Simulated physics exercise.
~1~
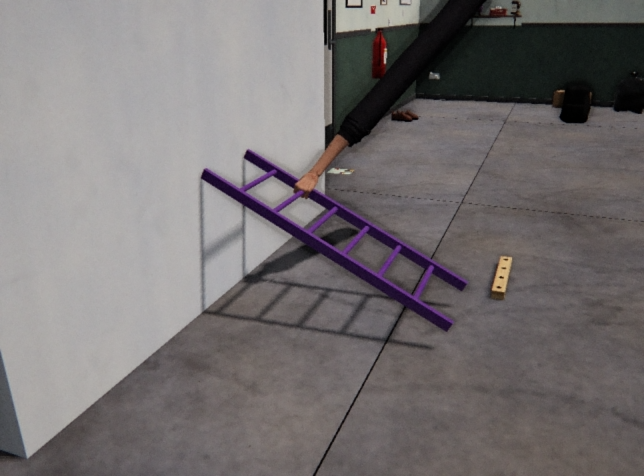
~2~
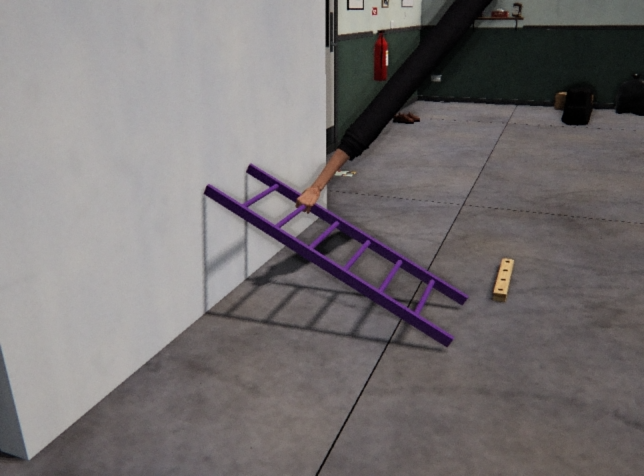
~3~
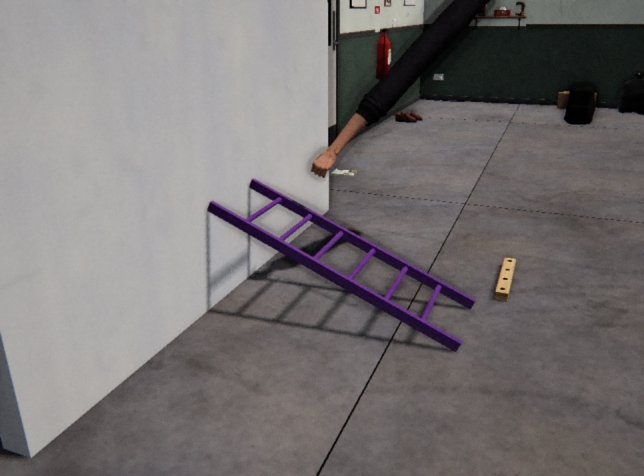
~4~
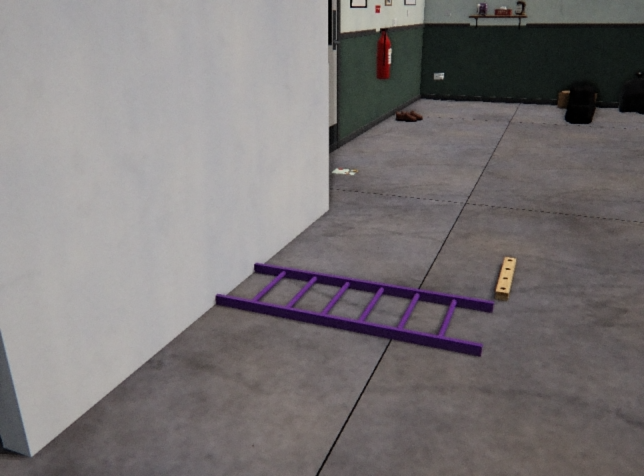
A hand at the end of a dark-sleeved arm reaches in from the upper right and holds a purple ladder-like rack, which leans at a slant against a white wall on the left. The view looks down on a grey concrete floor from a slightly swaying camera, with a pale wooden batten lying to the right and a red extinguisher on the far wall. The rack's upper end dips a little, then the hand lets go and draws back. The rack slides down the wall, its foot slipping to the right, and ends lying on the floor, while the batten stays put.
